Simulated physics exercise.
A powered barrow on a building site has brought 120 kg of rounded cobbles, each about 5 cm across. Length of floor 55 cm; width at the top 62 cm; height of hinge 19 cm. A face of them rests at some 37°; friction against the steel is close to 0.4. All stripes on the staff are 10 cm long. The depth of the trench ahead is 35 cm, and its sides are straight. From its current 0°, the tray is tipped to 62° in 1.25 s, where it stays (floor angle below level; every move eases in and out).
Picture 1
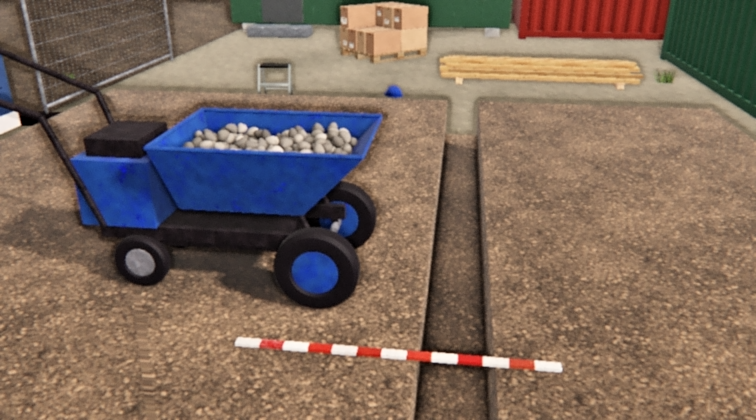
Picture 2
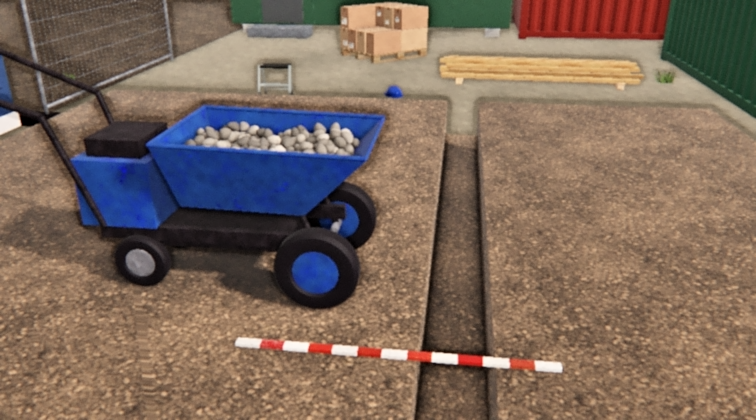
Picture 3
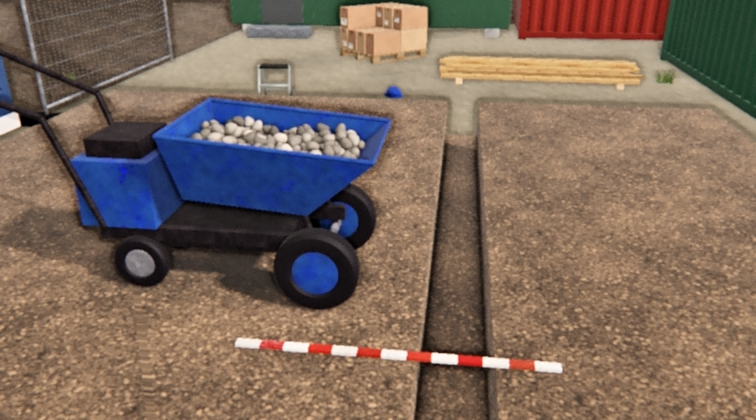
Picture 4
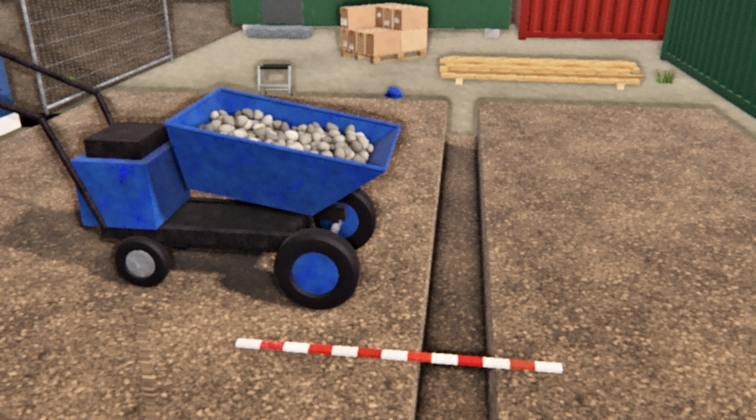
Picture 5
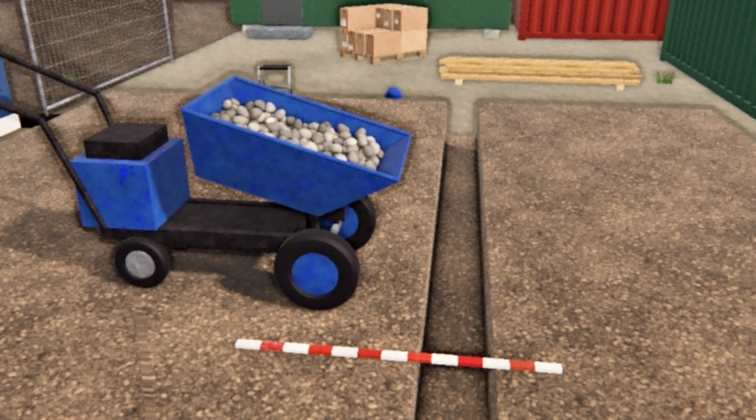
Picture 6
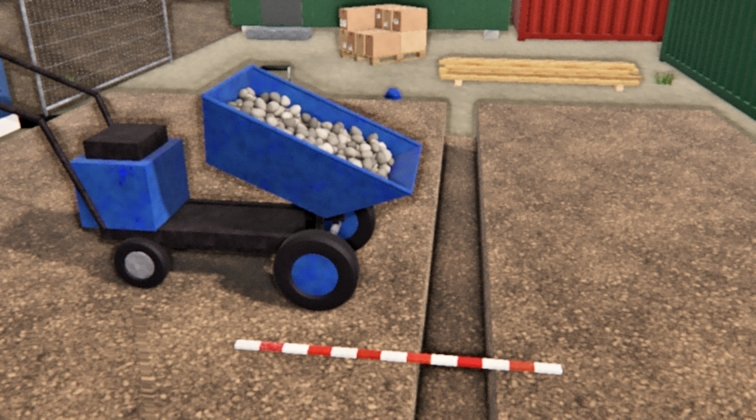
At first, a blue powered barrow loaded with rounded grey stones stands with its tray level, left of a narrow trench and behind a red-and-white striped staff. The tray then tilts gradually, its rear rising and its front lip dipping to the right, while the stones stay heaped inside and the wheels remain still.
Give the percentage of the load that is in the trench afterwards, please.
Near 62 per cent of the load.
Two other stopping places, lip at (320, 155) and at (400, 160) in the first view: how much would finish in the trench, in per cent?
It'd be around 95 per cent and after that around 30 per cent.
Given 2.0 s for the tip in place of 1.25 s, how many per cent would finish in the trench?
Expected share: Around 70%.
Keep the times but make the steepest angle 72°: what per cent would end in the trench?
Then close to 55 per cent.
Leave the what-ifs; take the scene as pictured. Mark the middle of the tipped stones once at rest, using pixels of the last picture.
Centre estimate: Around (478, 324).
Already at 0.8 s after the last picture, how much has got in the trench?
About 15%.
Then, 0.4 s after the last picture the floor is at 52°, 100 % in the tray; the foremost stones are at (436, 213).
Then, 0.8 s after the last picture the floor is at 62°, 72 % in the tray, 17 % in the trench, 11 % past the trench; the foremost stones are at (533, 285).
Then, 1.2 s after the last picture the floor is at 62°, 36 % in the tray, 28 % in the trench, 36 % past the trench; the foremost stones are at (638, 304).
Then, 3.1 s after the last picture the floor is at 62°, 0 % in the tray, 62 % in the trench, 38 % past the trench; the foremost stones are at (731, 317).
